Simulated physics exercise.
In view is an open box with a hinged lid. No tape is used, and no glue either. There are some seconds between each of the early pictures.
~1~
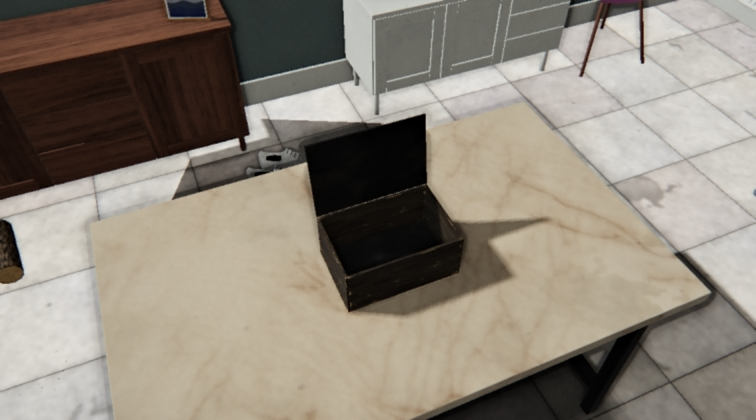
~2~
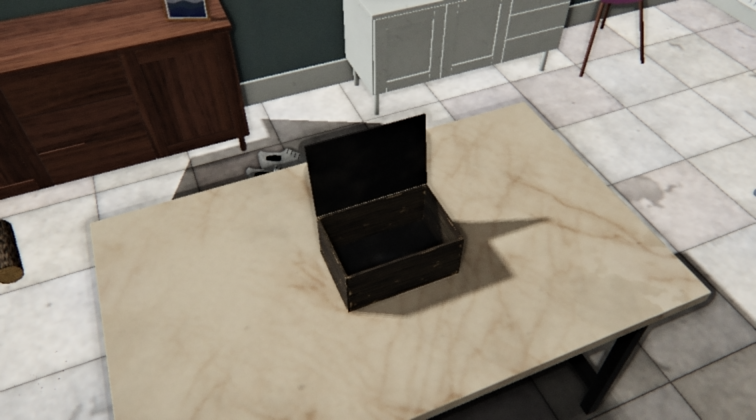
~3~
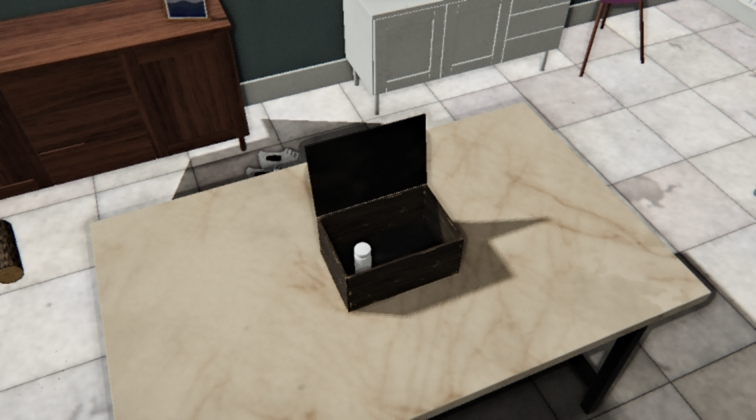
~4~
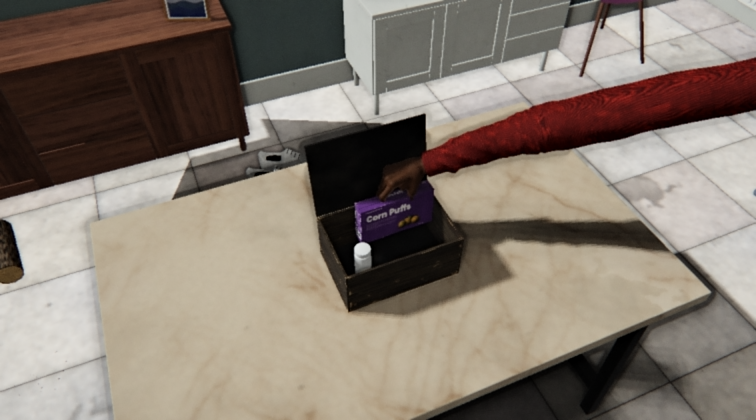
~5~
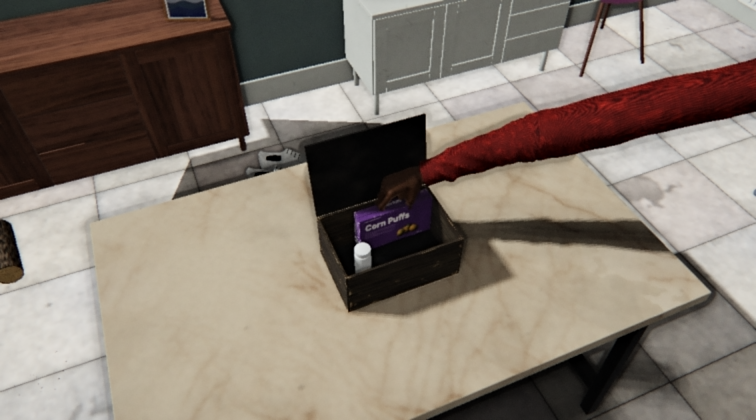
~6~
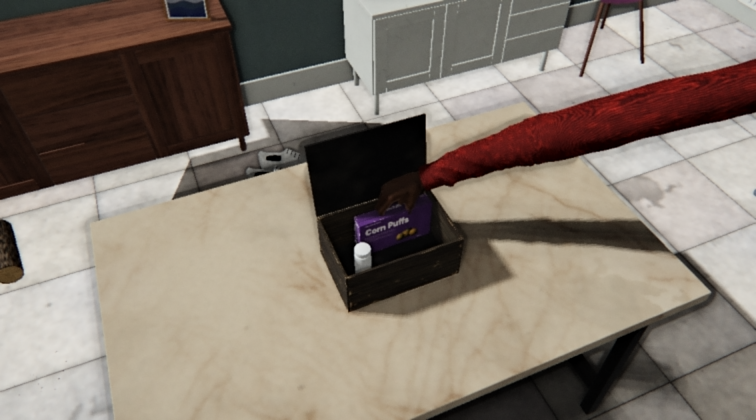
A room with pale tiled floor and cabinets along the far wall is seen from above by a still camera, looking down on a marble-patterned table. An open dark wooden box with a raised lid sits empty at the table's centre. A white shaker appears inside at the left, then a red-sleeved arm reaching from the right lowers a purple Corn Puffs packet into the box, still gripping it.
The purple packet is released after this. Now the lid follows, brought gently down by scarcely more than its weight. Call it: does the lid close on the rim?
My call is that it closes.
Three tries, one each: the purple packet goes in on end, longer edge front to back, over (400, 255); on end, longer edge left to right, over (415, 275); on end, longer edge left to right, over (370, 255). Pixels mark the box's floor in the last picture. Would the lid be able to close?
With the first placement it doesn't close, with the second it doesn't close, and with the third it doesn't close.
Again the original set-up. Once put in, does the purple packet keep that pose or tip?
As it turns out, it keeps its original angle.
Then, 1.40 s later than the last frame, lid 79° above the rim.
Then, 1.70 s later than the last frame, lid 48° above the rim.
Then, 1.90 s later than the last frame, lid 15° above the rim.
When it is over, lid shut; both as before. End places, in pixels of the last picture, purple packet near (393, 225).
